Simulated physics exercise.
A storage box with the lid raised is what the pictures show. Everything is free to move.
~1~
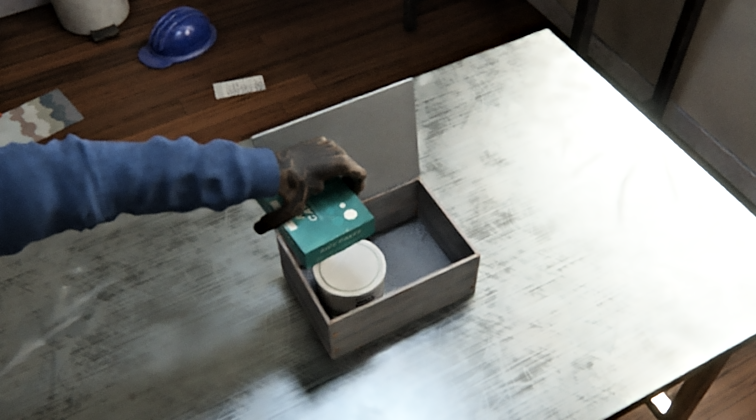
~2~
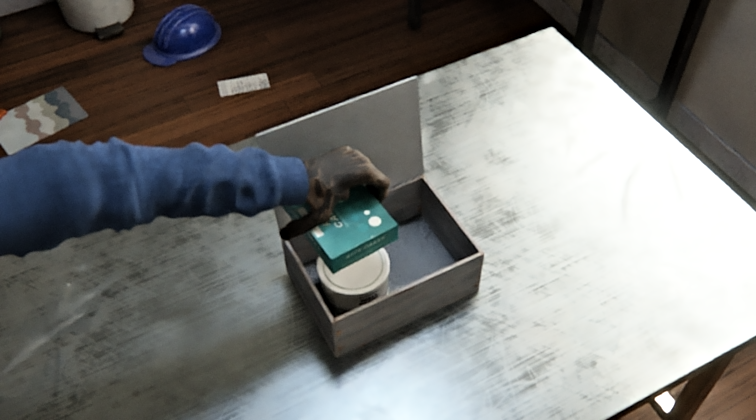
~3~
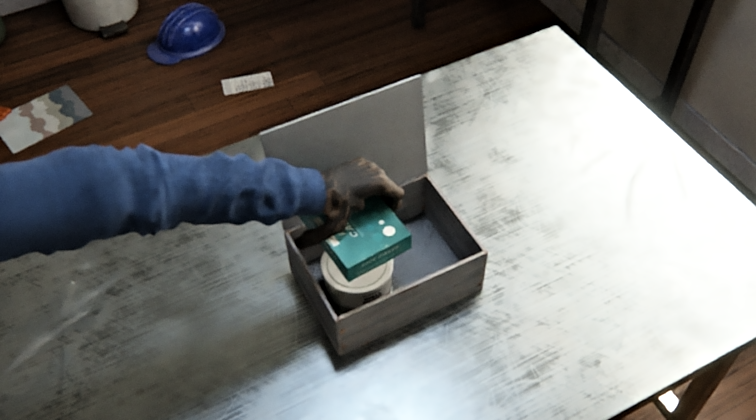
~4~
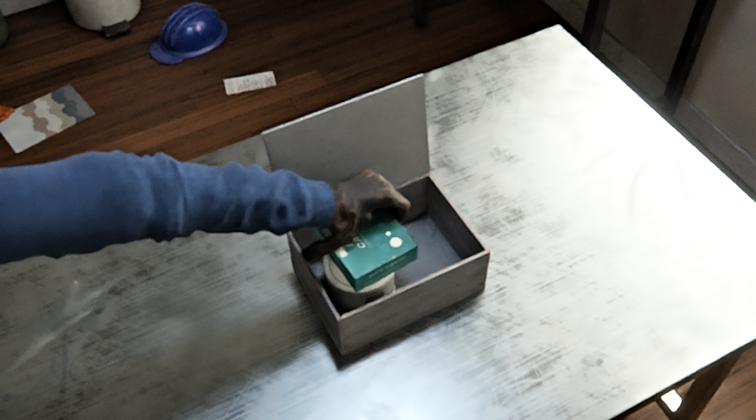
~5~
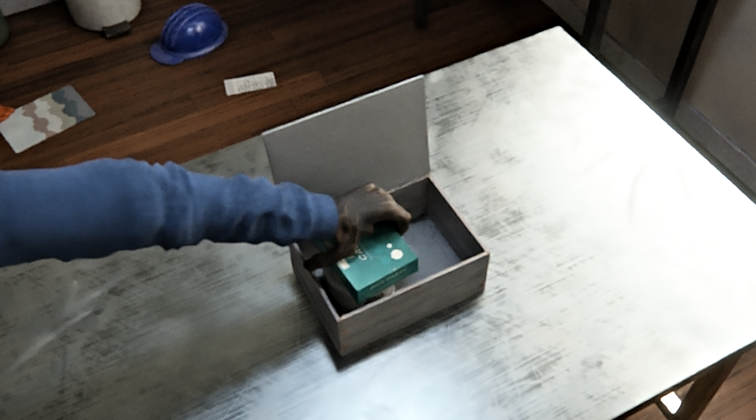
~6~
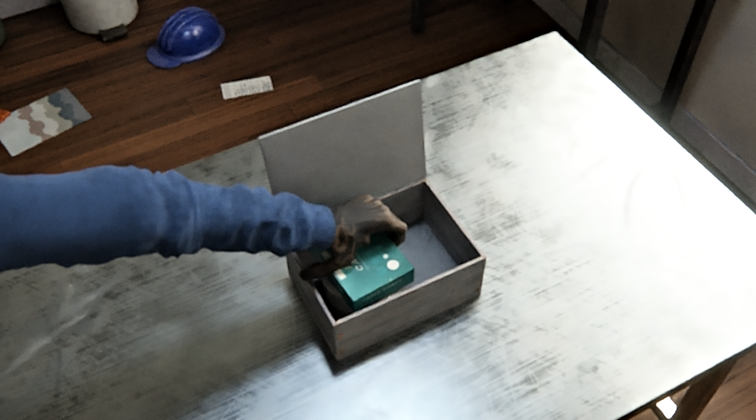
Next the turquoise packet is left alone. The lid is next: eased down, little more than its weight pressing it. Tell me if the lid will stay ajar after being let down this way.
It will stay ajar.
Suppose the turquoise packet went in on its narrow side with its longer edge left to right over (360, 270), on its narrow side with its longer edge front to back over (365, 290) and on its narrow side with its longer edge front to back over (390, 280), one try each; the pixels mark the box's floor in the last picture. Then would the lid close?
Lid: First open, second open, third closed.
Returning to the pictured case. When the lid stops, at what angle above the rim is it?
About 35° above the rim.
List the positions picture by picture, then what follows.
The first frame shows still above its spot; turquoise packet (314, 209); white tub (350, 279).
The second frame shows still above its spot; turquoise packet (339, 216); white tub (354, 278).
The third frame shows still above its spot; turquoise packet (354, 225).
The fourth frame shows still above its spot; turquoise packet (361, 236).
The fifth frame shows still above its spot; turquoise packet (363, 248).
The sixth frame shows put in, still held; turquoise packet (359, 258).
Then, 1.00 s after the last picture, lid starting down.
Then, 1.30 s after the last picture, lid 78° above the rim.
Then, 1.60 s after the last picture, lid 59° above the rim.
Then, 1.80 s after the last picture, lid 45° above the rim.
At rest, lid 36° above the rim; both in place. Seen from the same camera at the end, turquoise packet near (359, 259).
